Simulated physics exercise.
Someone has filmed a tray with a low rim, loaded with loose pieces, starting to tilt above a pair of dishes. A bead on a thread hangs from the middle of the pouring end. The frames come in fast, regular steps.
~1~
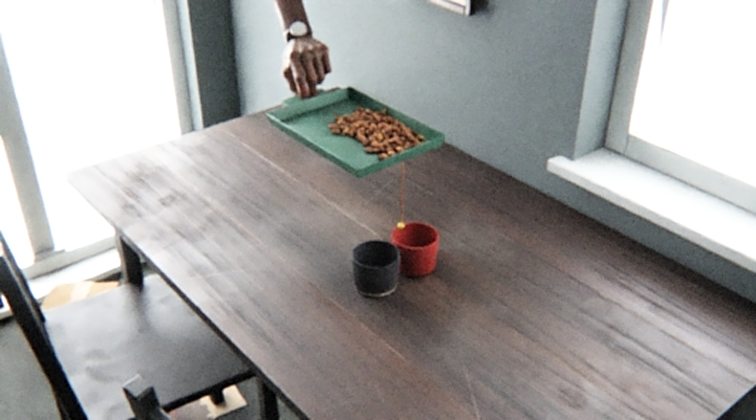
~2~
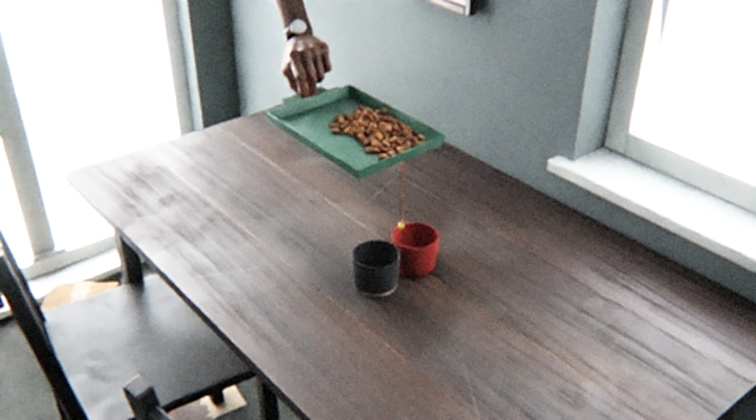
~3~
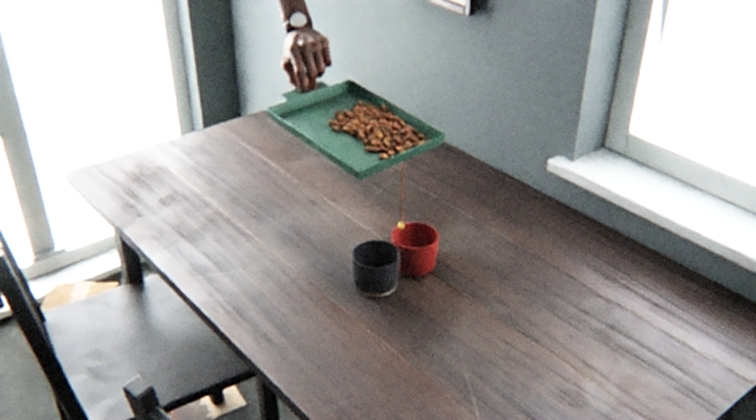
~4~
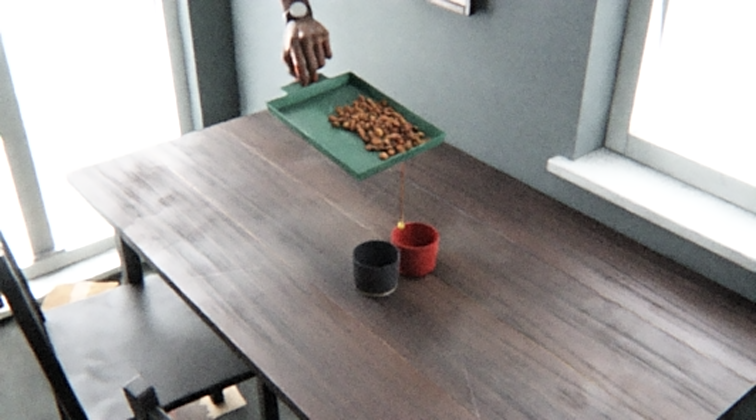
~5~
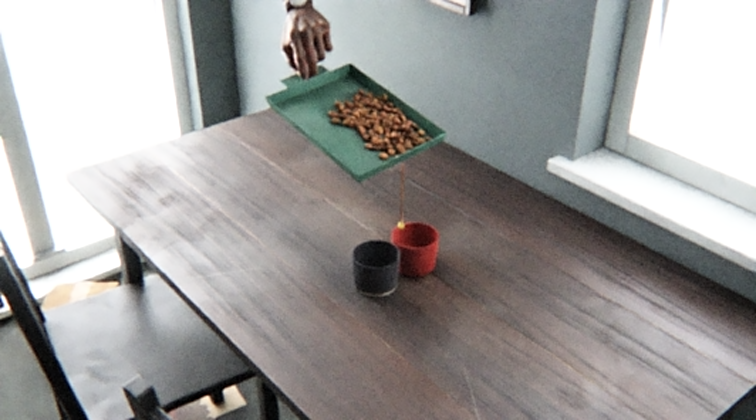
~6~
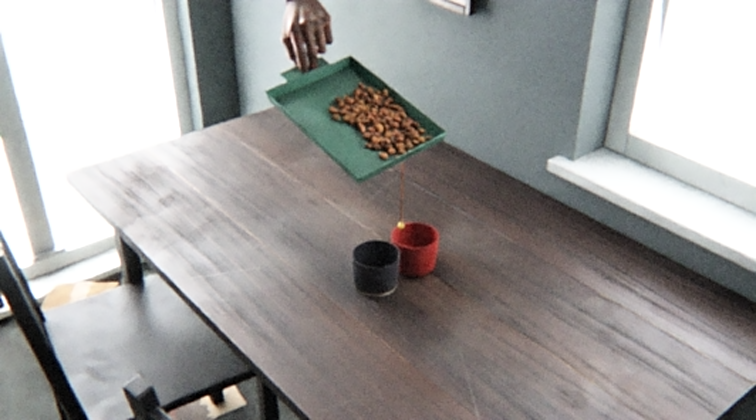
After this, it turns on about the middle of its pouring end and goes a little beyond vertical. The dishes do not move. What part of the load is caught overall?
They take over half between them.
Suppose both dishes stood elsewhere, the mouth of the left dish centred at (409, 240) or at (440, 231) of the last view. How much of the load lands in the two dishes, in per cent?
About 10 and 0 per cent.
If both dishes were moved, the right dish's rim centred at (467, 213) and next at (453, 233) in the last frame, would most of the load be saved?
At the first place the smaller part, at the second the smaller part.
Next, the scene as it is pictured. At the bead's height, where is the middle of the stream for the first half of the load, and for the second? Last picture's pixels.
The first part at (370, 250); the rest at (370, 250).
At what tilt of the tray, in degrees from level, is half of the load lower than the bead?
Near 100 degrees.
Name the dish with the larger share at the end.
Fuller: The left-hand dish.
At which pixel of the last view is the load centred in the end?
Roughly at (376, 278).
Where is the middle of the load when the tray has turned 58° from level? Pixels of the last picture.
Near (382, 151).
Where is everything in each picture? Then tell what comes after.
The first picture shows corners of the pouring end at (359, 167) and (441, 135), level; middle of the load at (378, 133), bits of dog kibble; left dish at (391, 277); right dish at (430, 258); bead on its thread at (401, 226).
The second picture shows corners of the pouring end at (359, 168) and (441, 135), level; middle of the load at (378, 132).
The third picture shows corners of the pouring end at (359, 169) and (441, 134), tipped barely, lowest at the left corner; middle of the load at (378, 130).
The fourth picture shows corners of the pouring end at (359, 171) and (442, 133), tipped a little, lowest at the left corner; middle of the load at (378, 127).
The fifth picture shows corners of the pouring end at (359, 172) and (442, 133), tipped a little, lowest at the left corner; middle of the load at (378, 124).
The sixth picture shows corners of the pouring end at (359, 174) and (443, 132), tipped a little, lowest at the left corner; middle of the load at (378, 121); left dish at (391, 277); right dish at (430, 258).
Soon after the last picture, tray tipped steeply; all on the tray.
A little later, tray tipped right over; about a quarter on the tray; about a third in the left dish; a small part outside both; about a quarter in the air.
Later still, tray tipped past a quarter turn; most in the left dish; about a quarter outside both.
At rest, tray tipped past a quarter turn; most in the left dish; none in the right dish; about a quarter outside both.
